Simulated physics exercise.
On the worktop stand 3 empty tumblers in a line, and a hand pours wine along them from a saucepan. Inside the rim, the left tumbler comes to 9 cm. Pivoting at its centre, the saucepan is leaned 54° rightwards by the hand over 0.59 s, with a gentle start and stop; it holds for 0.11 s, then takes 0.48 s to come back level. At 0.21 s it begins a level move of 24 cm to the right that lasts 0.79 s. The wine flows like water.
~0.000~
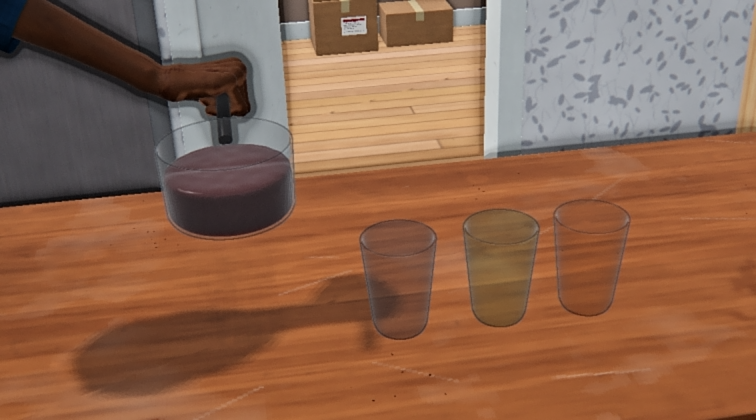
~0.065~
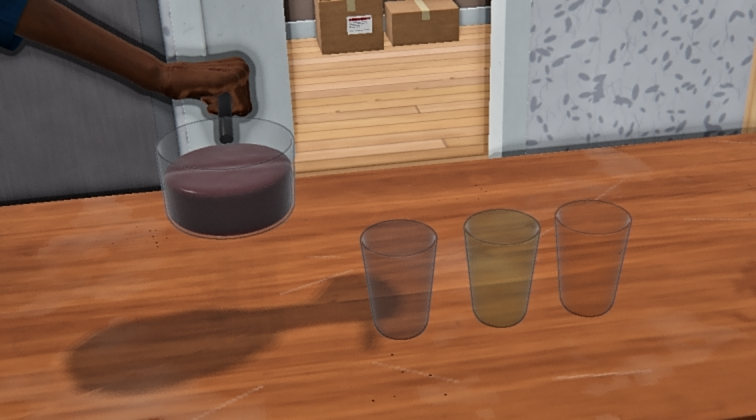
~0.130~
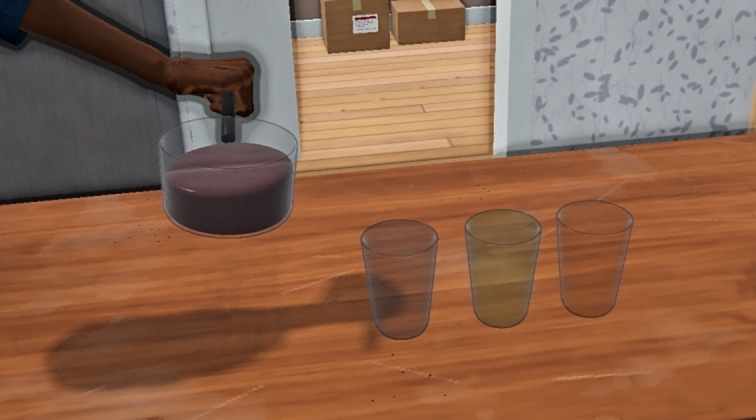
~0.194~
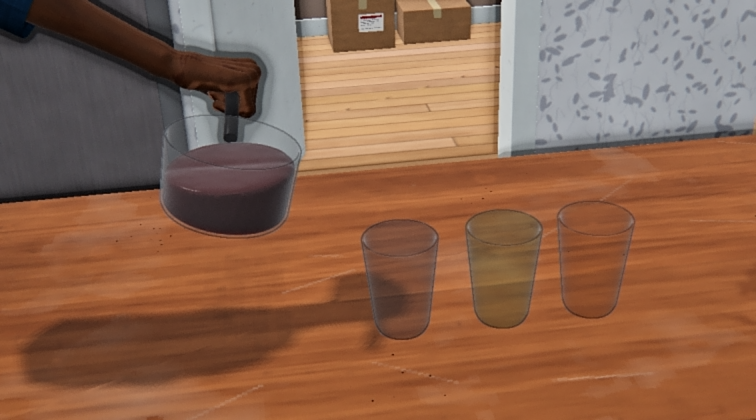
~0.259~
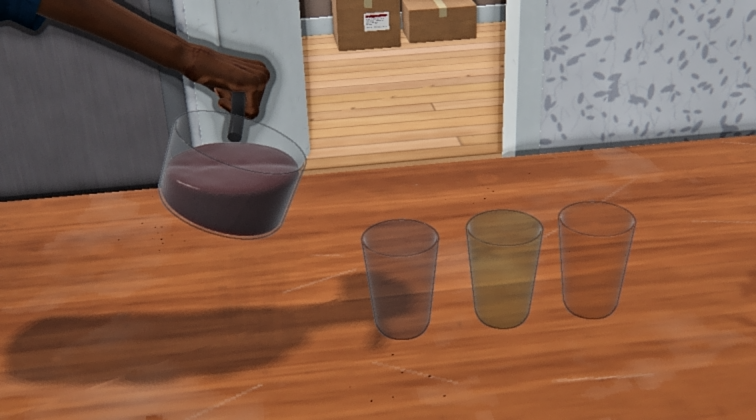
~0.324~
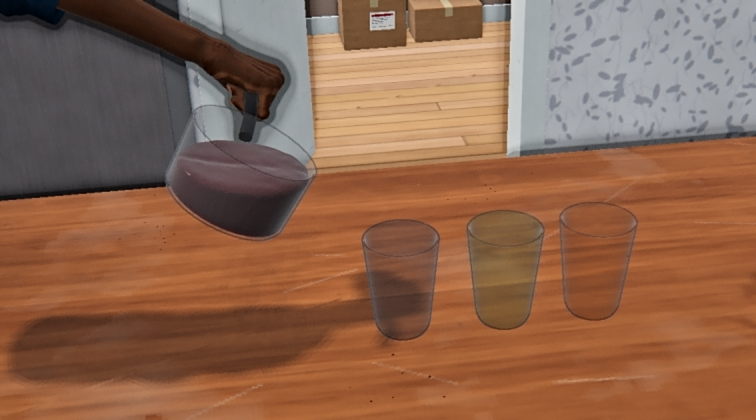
The clip opens on a hand holding a clear saucepan of dark purplish wine above a wooden worktop, to the left of three tumblers in a line, the middle one looking yellowish. The hand leans the saucepan rightwards, slightly at first, then more steeply, while the tumblers stay in place.
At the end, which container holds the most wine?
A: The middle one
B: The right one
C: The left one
(A) The middle one.
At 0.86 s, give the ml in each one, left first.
From the left: Around 10 ml, then around 120 ml, then around 0 ml.
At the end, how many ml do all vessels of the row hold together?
Roughly 210 ml.
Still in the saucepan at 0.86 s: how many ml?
Remaining volume: Approx. 440 ml.
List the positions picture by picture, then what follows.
Tilt 0°; pouring edge (291, 138); surface from (163, 173) to (290, 160); the left tumbler's rim runs from (361, 243) to (435, 235); the middle tumbler's rim runs from (465, 232) to (537, 224); the right tumbler's rim runs from (557, 222) to (626, 214), in the first picture.
Tilt 2°; pouring edge (293, 139); surface from (163, 172) to (291, 160), in the second picture.
Tilt 6°; pouring edge (296, 144); surface from (164, 171) to (292, 160), in the third picture.
Tilt 13°; pouring edge (300, 151); surface from (164, 169) to (295, 161), in the fourth picture.
Tilt 22°; pouring edge (305, 160); surface from (166, 166) to (299, 164), in the fifth picture.
Tilt 31°; pouring edge (315, 170); surface from (177, 154) to (309, 169), in the sixth picture.
Then, 0.54 s in, the tilt is 53° and from the left they hold 0 ml, 0 ml, 0 ml, the saucepan 775 ml, and 0 ml is on the worktop.
Then, 0.69 s in, the tilt is 54° and from the left they hold 10 ml, 30 ml, 0 ml, the saucepan 565 ml, and 5 ml is on the worktop.
Then, 0.86 s in, the tilt is 41° and from the left they hold 10 ml, 125 ml, 5 ml, the saucepan 440 ml, and 70 ml is on the worktop.
Then, 1.04 s in, the tilt is 11° and from the left they hold 10 ml, 105 ml, 65 ml, the saucepan 430 ml, and 200 ml is on the worktop.
Finally, from the left they hold 10 ml, 120 ml, 75 ml, the saucepan 430 ml, and 220 ml is on the worktop.
